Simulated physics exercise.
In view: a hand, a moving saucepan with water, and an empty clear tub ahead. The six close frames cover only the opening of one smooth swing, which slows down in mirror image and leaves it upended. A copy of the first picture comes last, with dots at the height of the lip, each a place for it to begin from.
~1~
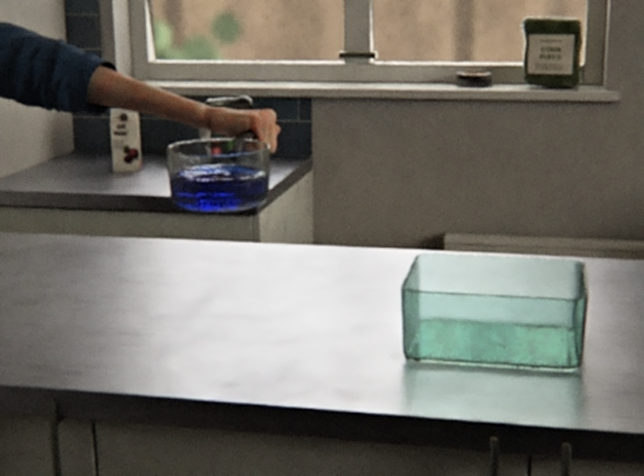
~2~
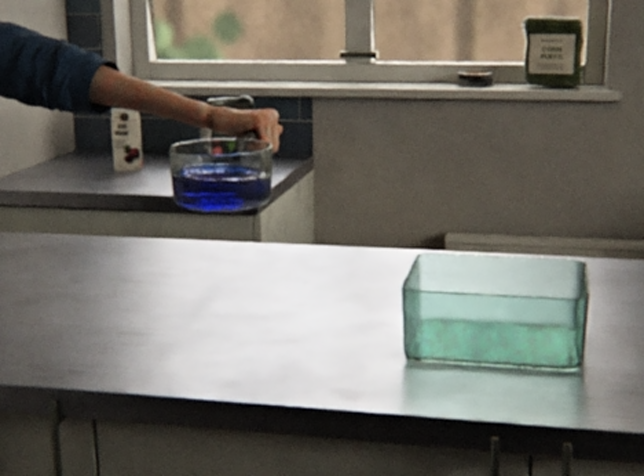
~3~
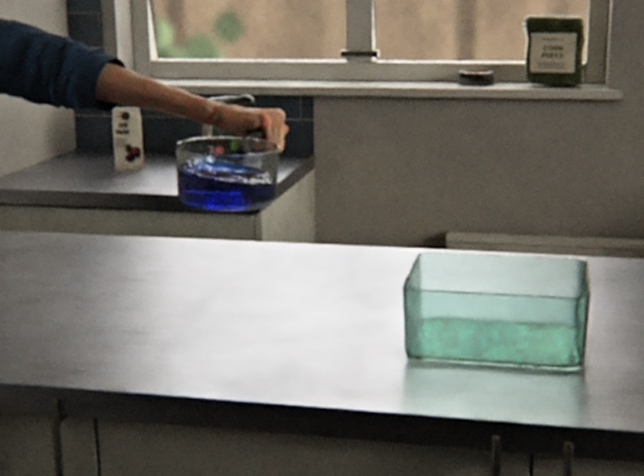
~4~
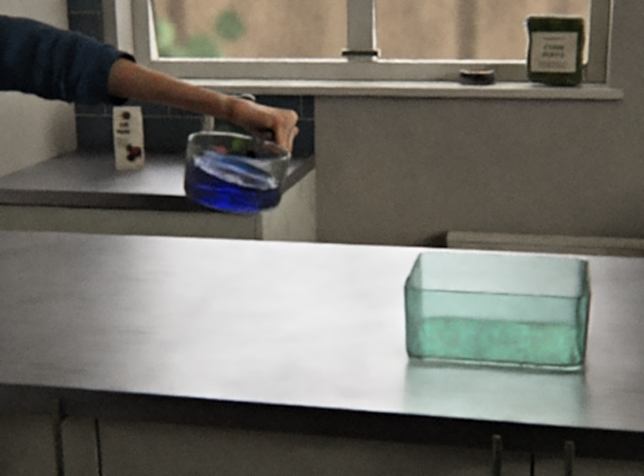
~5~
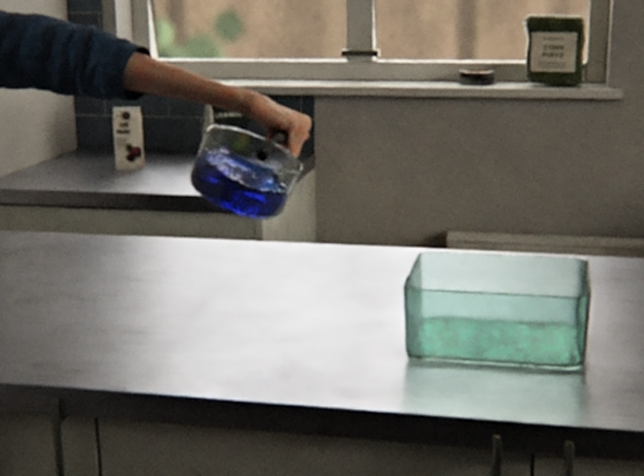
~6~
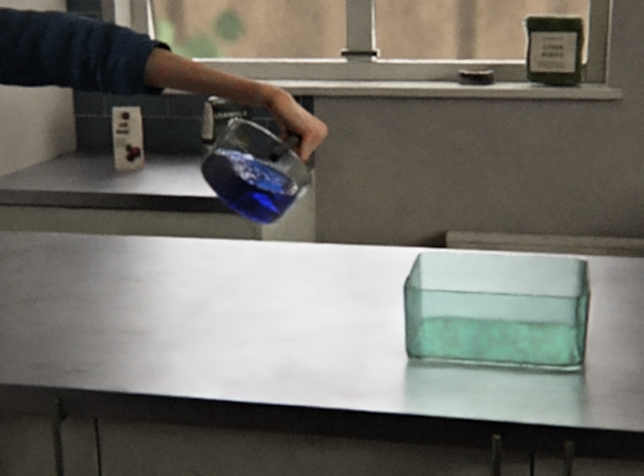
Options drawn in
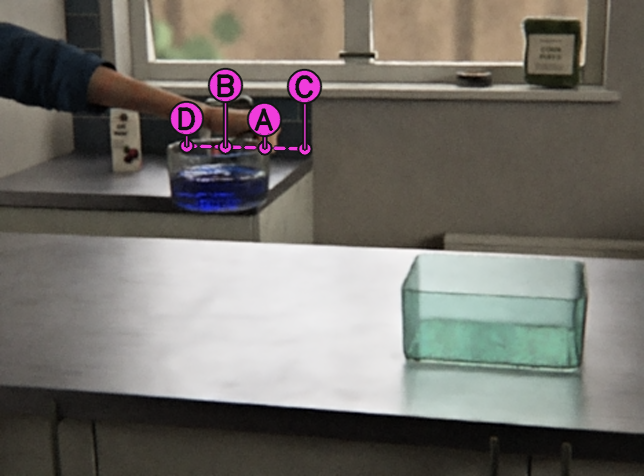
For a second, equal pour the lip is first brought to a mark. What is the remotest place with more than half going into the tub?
C will do.
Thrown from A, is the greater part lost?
Yes, that goes wrong.
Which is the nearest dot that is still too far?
It is A.
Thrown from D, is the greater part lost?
Yes, it does.
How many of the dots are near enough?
One of them.
In magenta, A at (264, 147); B at (225, 147); C at (304, 148); D at (186, 146).
Choosing A, about 7 % lands in the tub, 89 % falls short and 5 % goes beside or beyond.
Choosing B, about 0 % lands in the tub, 100 % falls short.
Choosing C, about 83 % lands in the tub, 6 % falls short and 11 % goes beside or beyond.
Choosing D, about 0 % lands in the tub, 100 % falls short.
